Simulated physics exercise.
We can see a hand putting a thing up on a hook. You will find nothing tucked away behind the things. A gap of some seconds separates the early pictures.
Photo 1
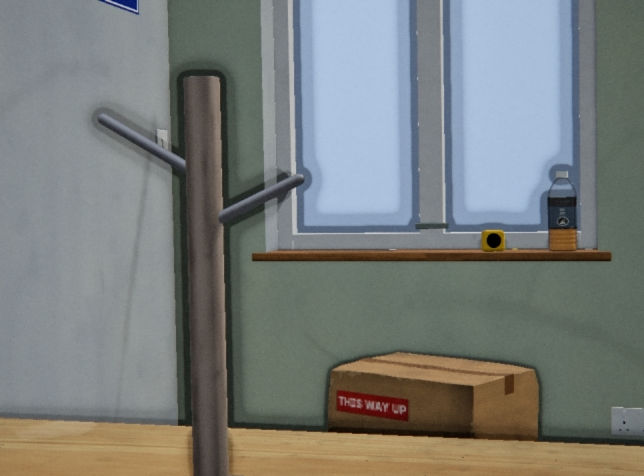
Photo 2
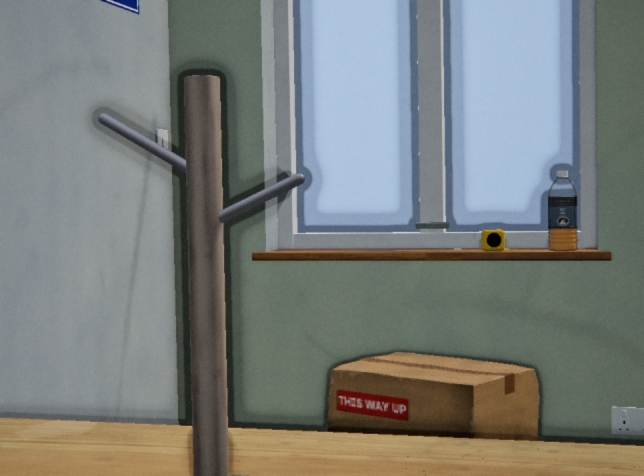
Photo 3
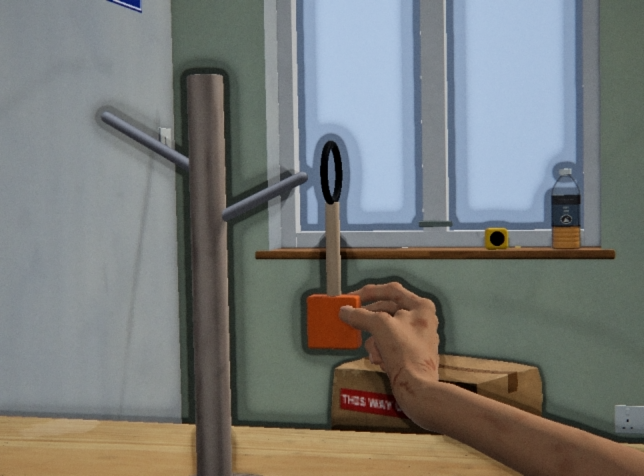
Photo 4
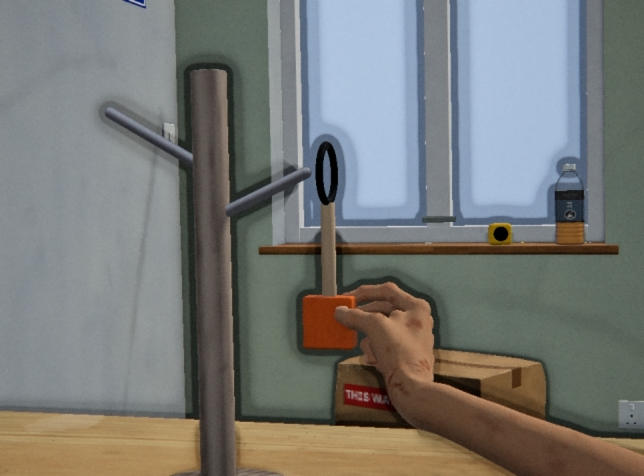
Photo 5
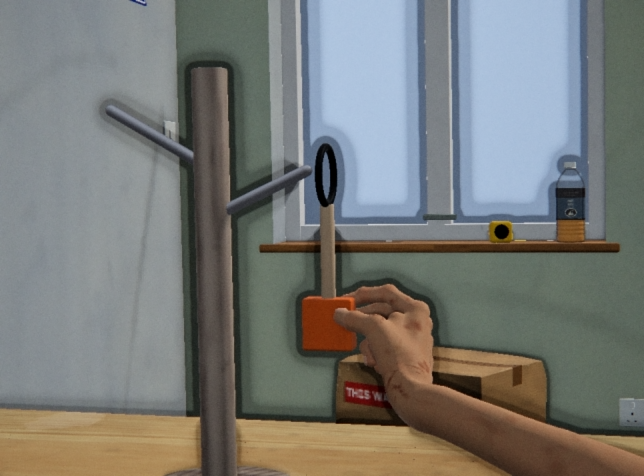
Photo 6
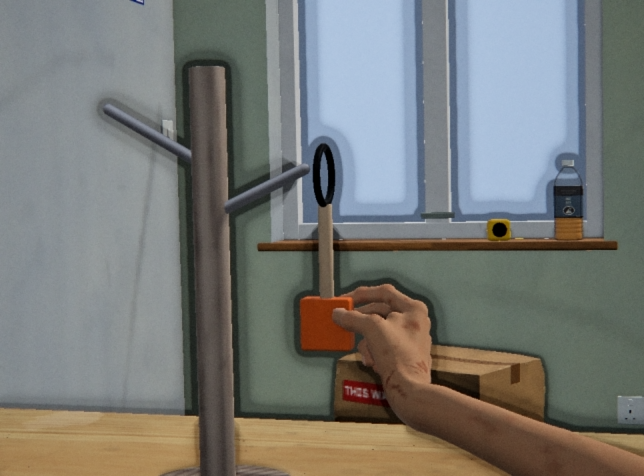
A hand and forearm reach in from the lower right, absent at first, holding an orange block-shaped object with a tan stem and black loop, and ease it slightly left beside the right peg's tip. The grey-brown stand rises left of centre before a green wall, window, bottle, yellow item and cardboard box. Seen from across a wooden surface, the view shifts slightly.
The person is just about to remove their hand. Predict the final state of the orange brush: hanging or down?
Down.
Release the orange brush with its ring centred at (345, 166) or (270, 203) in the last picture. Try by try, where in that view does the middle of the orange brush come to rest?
Rest position (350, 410) for the first setting, (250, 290) for the second.
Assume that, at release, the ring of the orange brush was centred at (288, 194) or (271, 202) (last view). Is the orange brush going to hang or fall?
Well, the first time it stays put, and the second time it stays put.
Then, 0.14 s after the last picture, orange brush moved about its own width near (327, 297).
Then, 0.20 s after the last picture, orange brush falling near (328, 373).
At rest, the orange brush falls off, near (329, 406).
